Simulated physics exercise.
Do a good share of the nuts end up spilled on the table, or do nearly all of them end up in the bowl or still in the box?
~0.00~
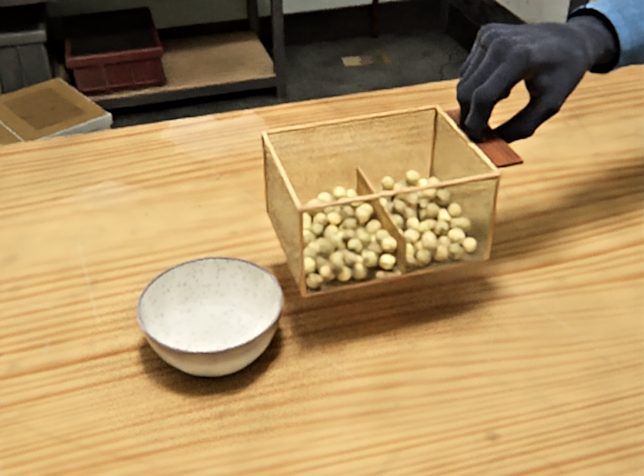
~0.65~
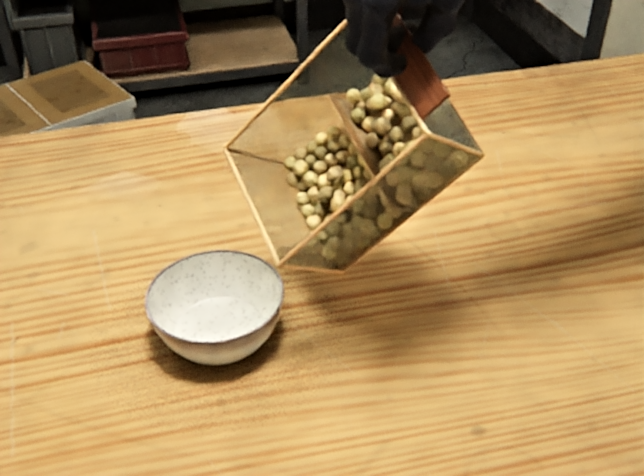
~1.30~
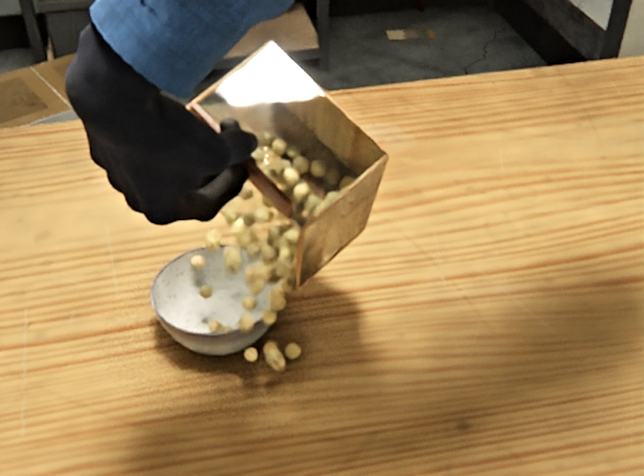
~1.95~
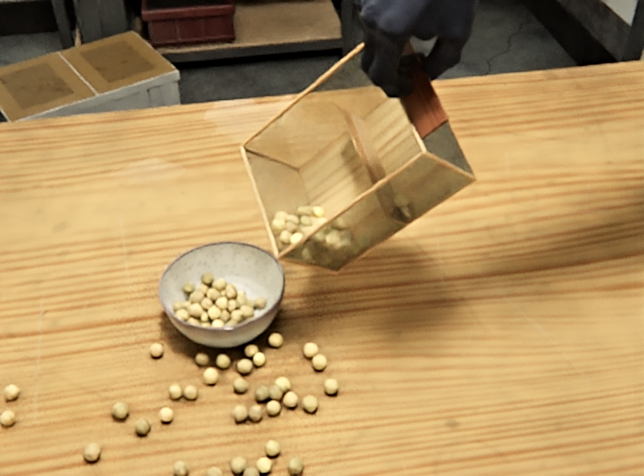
A good share of them end up scattered on the table. The rest are split between the bowl and the box, with a sizeable portion in each.
